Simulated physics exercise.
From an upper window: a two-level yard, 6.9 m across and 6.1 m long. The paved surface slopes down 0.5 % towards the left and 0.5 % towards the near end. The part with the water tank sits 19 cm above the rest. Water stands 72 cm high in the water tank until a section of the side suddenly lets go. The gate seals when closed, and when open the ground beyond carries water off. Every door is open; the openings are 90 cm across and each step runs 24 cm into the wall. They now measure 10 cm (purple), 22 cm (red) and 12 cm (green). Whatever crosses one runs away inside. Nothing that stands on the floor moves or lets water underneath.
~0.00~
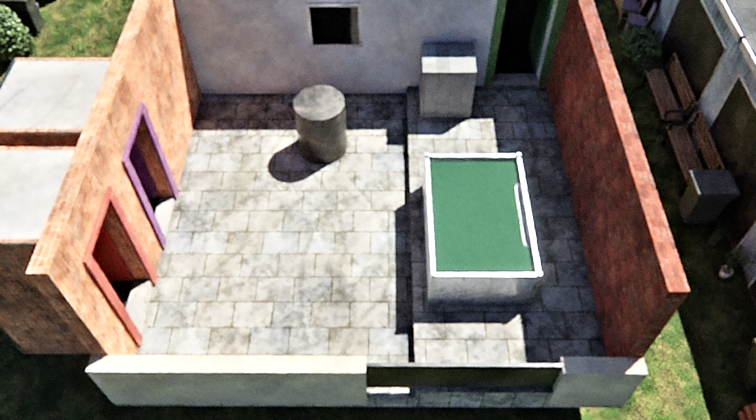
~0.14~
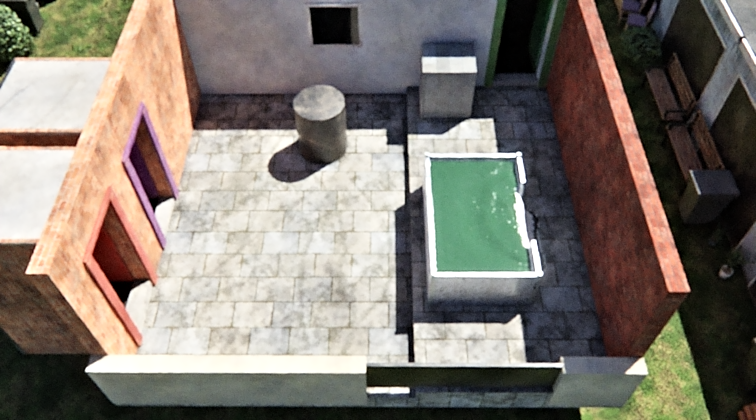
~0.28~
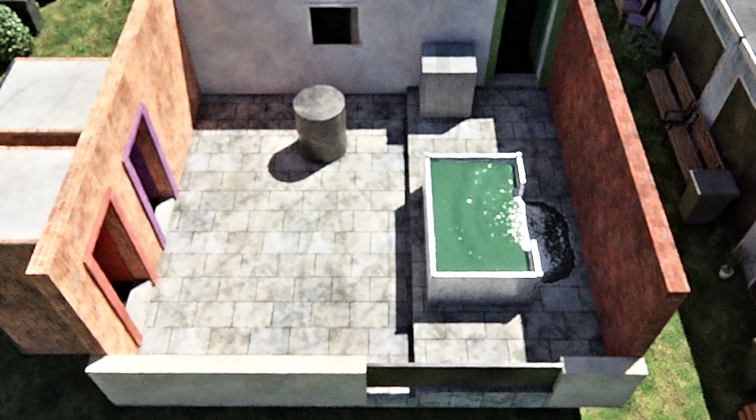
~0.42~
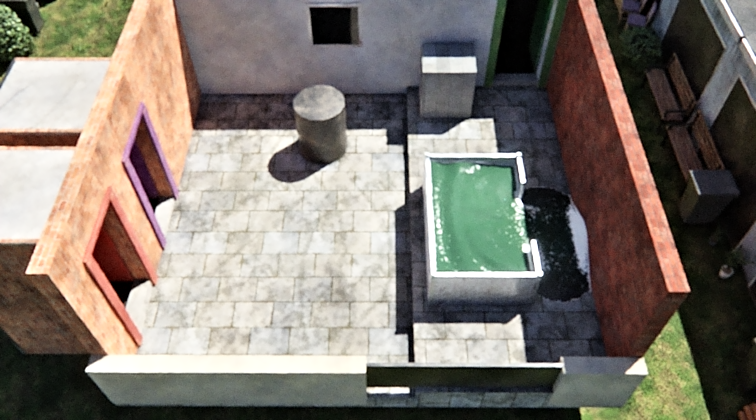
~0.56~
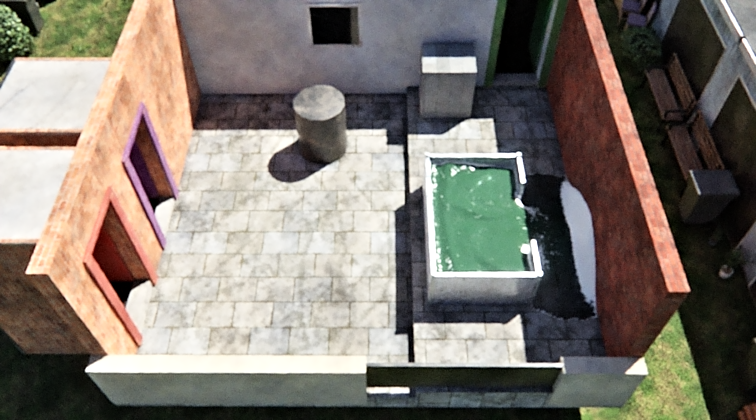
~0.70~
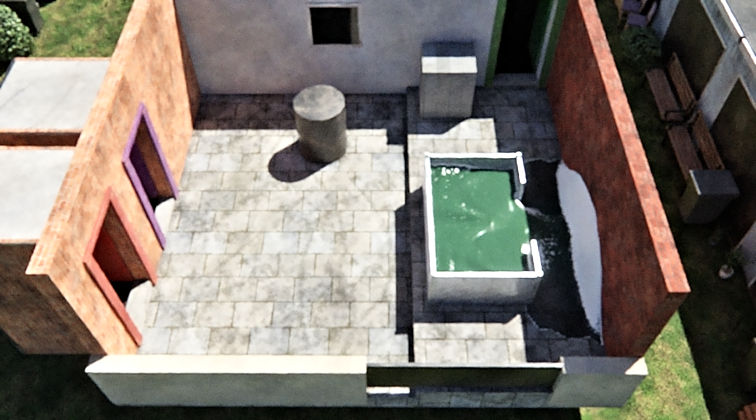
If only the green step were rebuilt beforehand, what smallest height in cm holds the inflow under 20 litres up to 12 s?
It would have to be roughly 21 cm high.
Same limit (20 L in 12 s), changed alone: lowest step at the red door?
Roughly 10.0 cm at red.
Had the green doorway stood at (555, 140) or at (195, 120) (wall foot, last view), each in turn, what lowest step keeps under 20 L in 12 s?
About 8.0 and 6.5 cm.
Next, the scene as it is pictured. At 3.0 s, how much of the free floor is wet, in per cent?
Some 45 per cent of it.
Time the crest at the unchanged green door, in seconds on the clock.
Around 2.2 s.
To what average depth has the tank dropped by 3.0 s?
About 26 cm.
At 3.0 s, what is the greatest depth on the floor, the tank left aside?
About 28 cm.
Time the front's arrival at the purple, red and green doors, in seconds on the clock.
Arrival: Purple 5.0 s, red 3.8 s, green 1.6 s.
After 1.4 s water covers 20 % of the floor, deepest (50 cm) near (567, 240); it has not reached the green door.
After 3.0 s water covers 45 % of the floor, deepest (28 cm) near (606, 364); 22 cm at the green door, 71 litres in over its 12 cm step.
After 12.0 s water covers 95 % of the floor, deepest (10 cm) near (130, 381); 4 cm at the green door, 124 litres in over its 12 cm step.
At the green door as built, the water arrived by 1.6 s and peaked near 26 cm at 2.2 s.
With a step of 16.5 cm, 54 litres would have come in within the 12 s; with 22.5 cm, 11 litres. So under 20 litres takes about 21 cm.
